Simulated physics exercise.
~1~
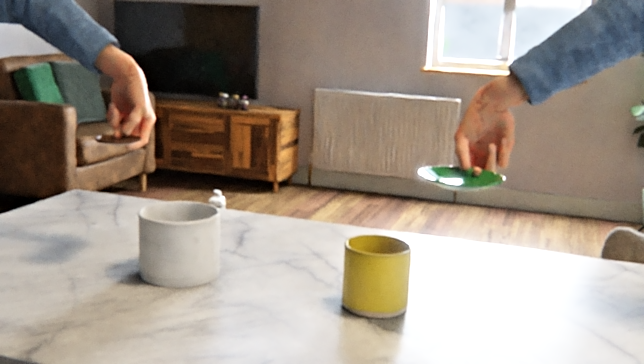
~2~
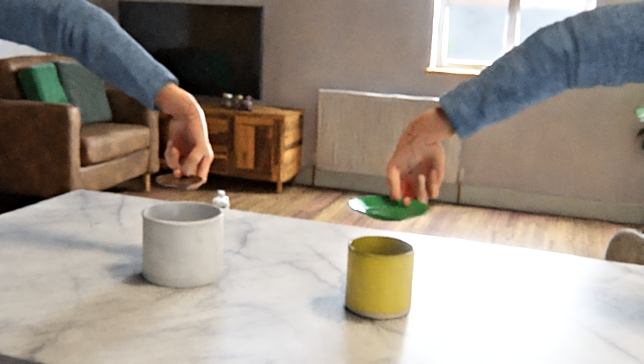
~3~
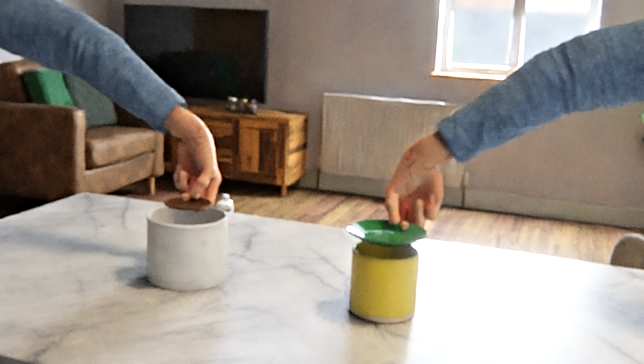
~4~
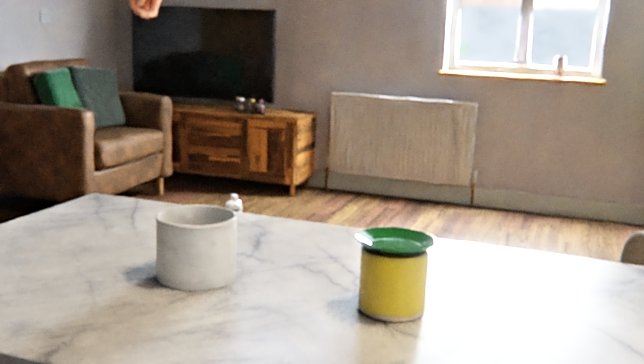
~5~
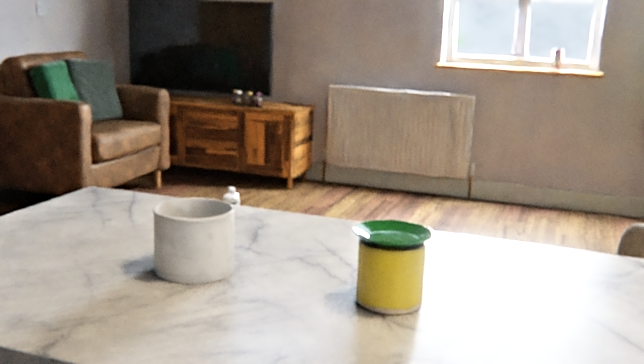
In this clip, two hands lower a small brown saucer toward a pale grey beaker on the left and a green saucer onto a yellow mug on a marble table, then withdraw, leaving the green saucer covering the mug while the brown one has dropped out of sight inside the beaker.
